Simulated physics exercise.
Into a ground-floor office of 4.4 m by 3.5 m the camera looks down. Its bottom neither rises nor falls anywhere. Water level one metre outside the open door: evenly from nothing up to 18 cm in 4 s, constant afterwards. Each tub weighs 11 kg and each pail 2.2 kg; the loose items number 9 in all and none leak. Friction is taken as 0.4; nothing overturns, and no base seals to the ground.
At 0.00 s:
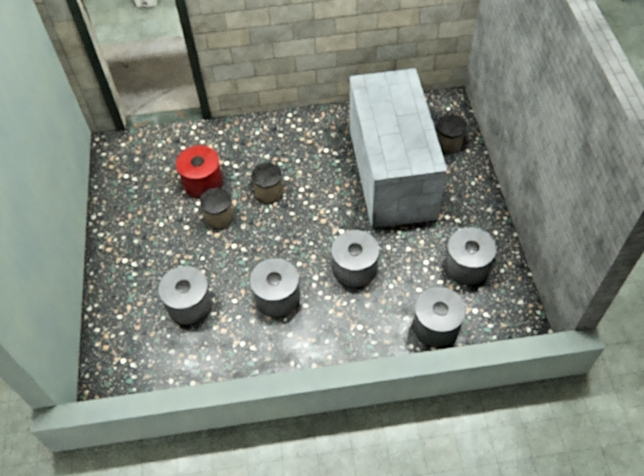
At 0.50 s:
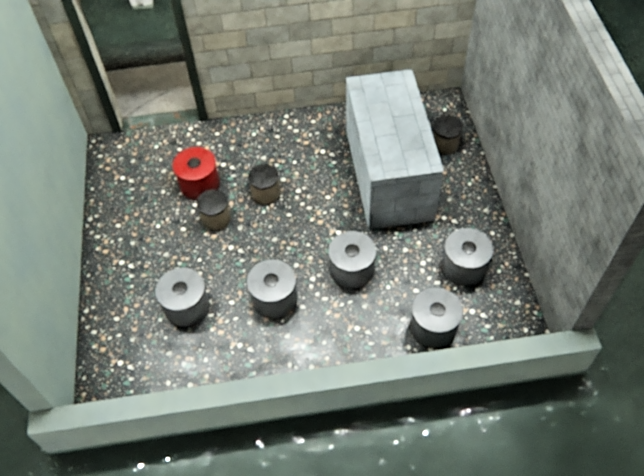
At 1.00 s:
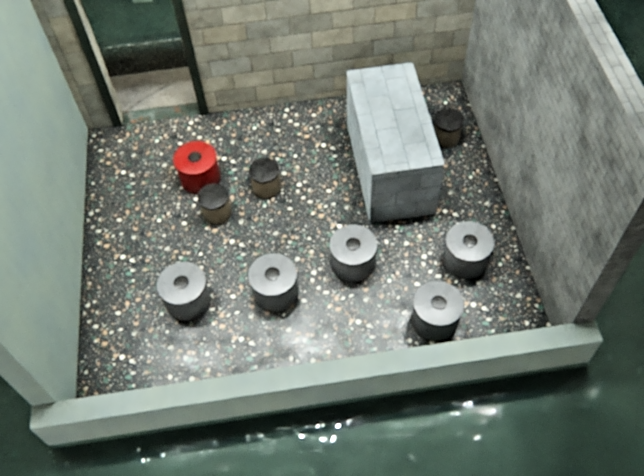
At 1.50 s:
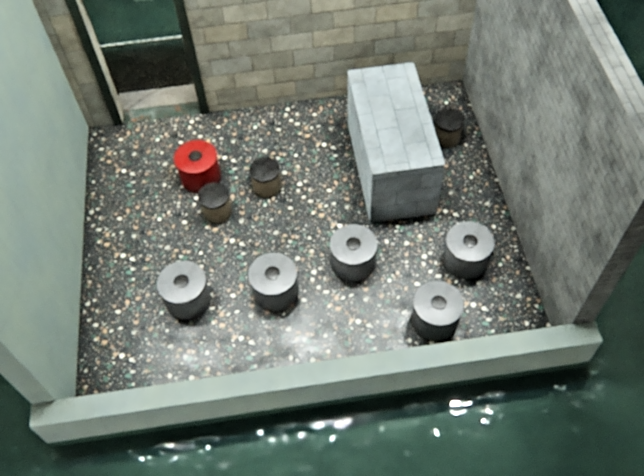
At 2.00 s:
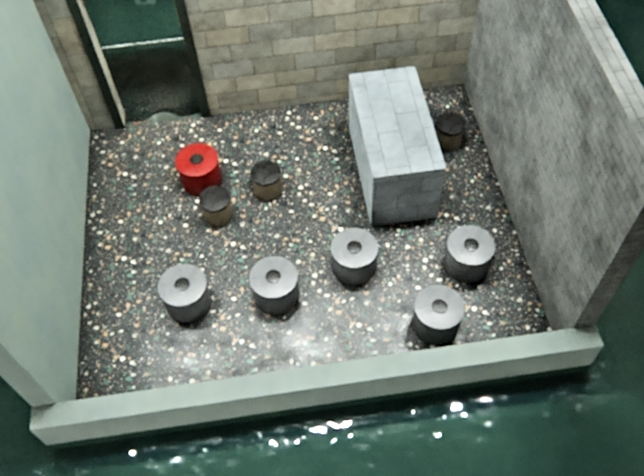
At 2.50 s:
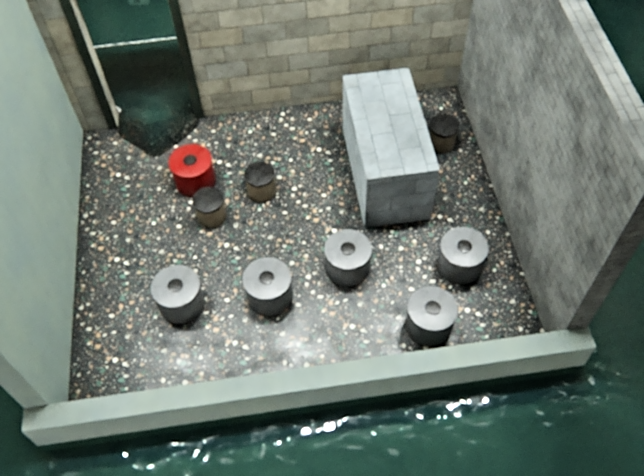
Dark green water spreads around a walled room and begins entering through its open doorway.
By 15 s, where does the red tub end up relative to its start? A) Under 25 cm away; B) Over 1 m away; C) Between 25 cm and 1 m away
B, over 1 m away.
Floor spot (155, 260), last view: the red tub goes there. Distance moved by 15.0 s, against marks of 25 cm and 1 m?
Outcome - it ends up well away.
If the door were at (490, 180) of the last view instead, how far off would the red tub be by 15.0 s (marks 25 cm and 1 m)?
As for the red tub, it inches along a bit.
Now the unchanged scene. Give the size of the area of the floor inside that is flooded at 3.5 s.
Roughly 2.0 m2 of it is wet.
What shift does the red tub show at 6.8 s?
About 50 cm.
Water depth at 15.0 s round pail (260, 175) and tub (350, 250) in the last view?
11 and 9 cm.
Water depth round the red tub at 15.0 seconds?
The depth there is around 10 cm.
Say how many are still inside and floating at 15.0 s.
The number is 9.
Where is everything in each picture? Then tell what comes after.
The red tub at (197, 162) rests on the ground; 0.0 m2 under water; 0 of 9 have shifted, in the first picture.
The red tub at (194, 163) rests on the ground; 0.0 m2 under water; 0 of 9 have shifted, in the second picture.
The red tub at (195, 157) rests on the ground; water covers 0.0 m2; 0 of 9 have shifted, in the third picture.
The red tub at (195, 156), on the bottom; 0.0 m2 under water; 0 of 9 have shifted, in the fourth picture.
The red tub at (196, 159), on the bottom; water covers 0.0 m2; 0 of 9 have shifted, in the fifth picture.
The red tub at (190, 160) rests on the ground; water covers 0.3 m2; 0 of 9 have shifted, in the sixth picture.
After 3.5 s the red tub is near (190, 160), 0.0 m from its start, aground; 0 afloat.
After 6.8 s the red tub is near (206, 191), 0.5 m from its start, aground; 1 afloat.
After 11.0 s the red tub is near (218, 226), 0.9 m from its start, aground; 4 afloat.
After 15.0 s the red tub is near (272, 327), 2.2 m from its start, afloat; 9 afloat.
